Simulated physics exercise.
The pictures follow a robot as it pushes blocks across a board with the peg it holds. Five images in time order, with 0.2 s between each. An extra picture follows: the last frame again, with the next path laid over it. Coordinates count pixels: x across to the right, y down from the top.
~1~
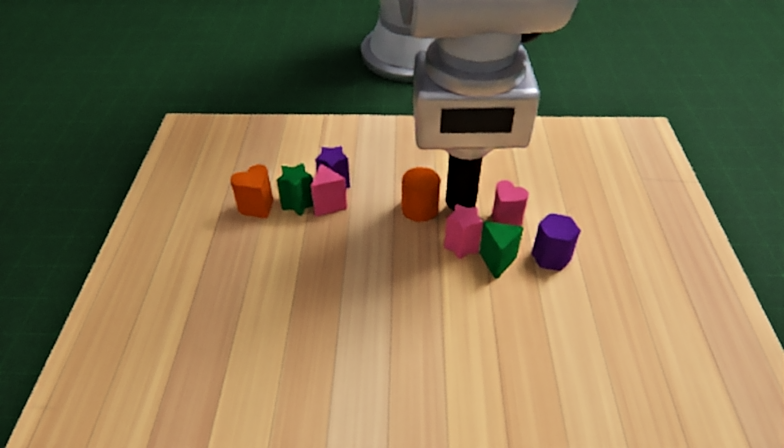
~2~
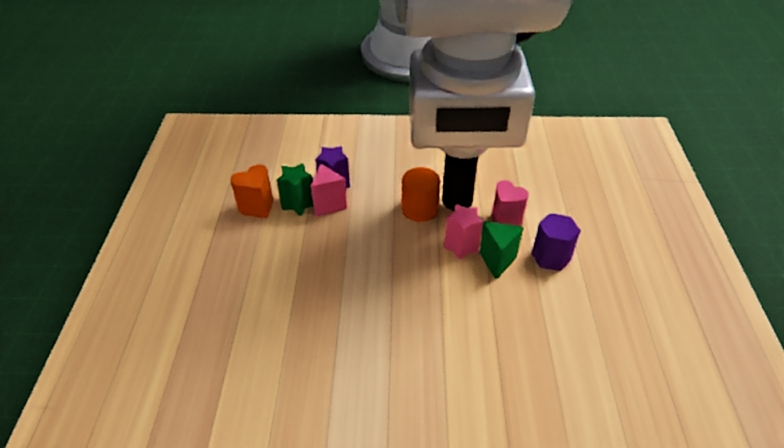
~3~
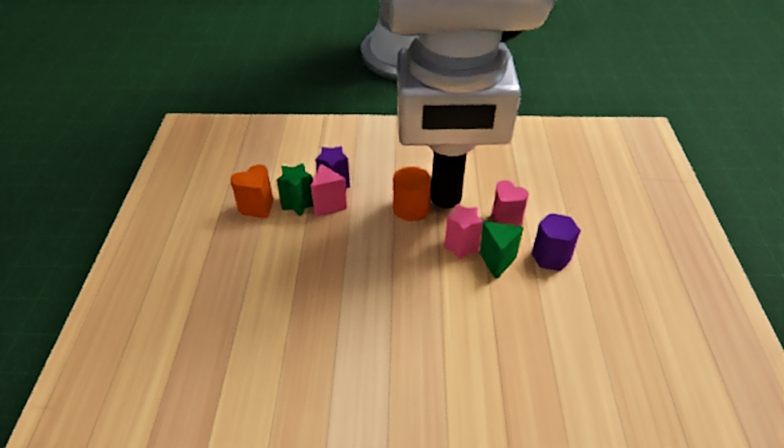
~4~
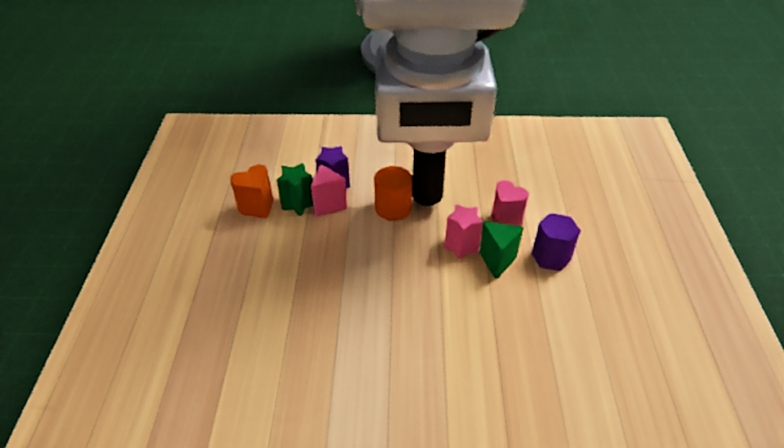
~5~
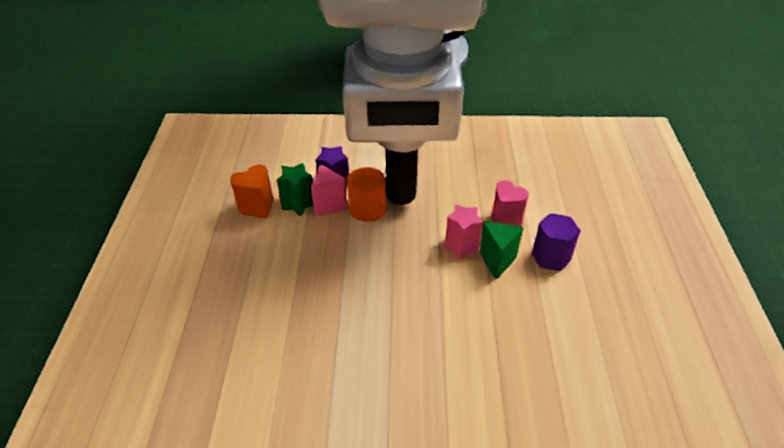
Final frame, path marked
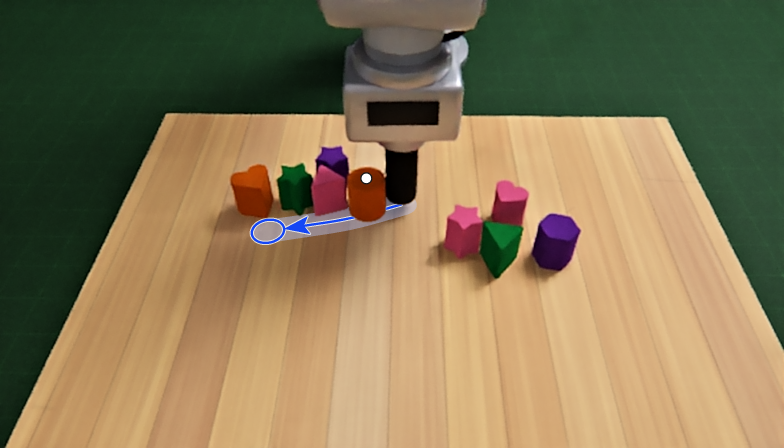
We see a robot arm with a black peg above a wooden board of colourful blocks; the peg shifts slightly left, then pushes the orange round block left across a short gap, close to the pink triangular block.
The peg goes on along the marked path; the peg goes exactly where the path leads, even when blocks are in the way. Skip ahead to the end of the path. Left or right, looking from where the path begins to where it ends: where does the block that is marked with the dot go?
It goes toward the left-hand side.
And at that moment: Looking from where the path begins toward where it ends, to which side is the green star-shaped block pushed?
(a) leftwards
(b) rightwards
My pick is b.
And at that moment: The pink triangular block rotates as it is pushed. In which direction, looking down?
Overhead view: Clockwise.
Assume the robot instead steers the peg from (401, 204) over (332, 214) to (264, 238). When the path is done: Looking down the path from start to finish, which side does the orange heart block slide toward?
Right side.
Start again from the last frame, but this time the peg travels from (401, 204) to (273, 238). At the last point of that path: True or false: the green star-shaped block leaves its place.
The statement is correct.
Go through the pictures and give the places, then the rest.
The first frame shows peg tip (461, 203); block tops, orange heart block (251, 176); green star-shaped block (294, 173); pink triangular block (326, 176); orange circular block (421, 178).
The second frame shows peg (457, 202); blocks unchanged.
The third frame shows peg (446, 199); orange circular block (412, 178).
The fourth frame shows peg (428, 197); orange circular block (393, 177).
The fifth frame shows peg (401, 196); orange heart block (251, 176); green star-shaped block (294, 173); pink triangular block (326, 176); orange circular block (366, 178).
Path on the board, from (401, 204) over (337, 221) to (268, 231); the dot is on the orange circular block.
The first path, step by step. One third of the way, peg (358, 208); orange heart block (247, 176); green star-shaped block (276, 168), turned 20° anticlockwise; pink triangular block (301, 178), turned 90° clockwise; orange circular block (321, 192).
Two thirds of the way, peg (313, 216); orange heart block (245, 175); green star-shaped block (274, 165), turned 25° anticlockwise; pink triangular block (292, 179); orange circular block (276, 208).
At the end, peg (266, 223); orange heart block (245, 175); green star-shaped block (273, 164), turned 25° anticlockwise; pink triangular block (292, 178), turned 125° clockwise; orange circular block (233, 222).
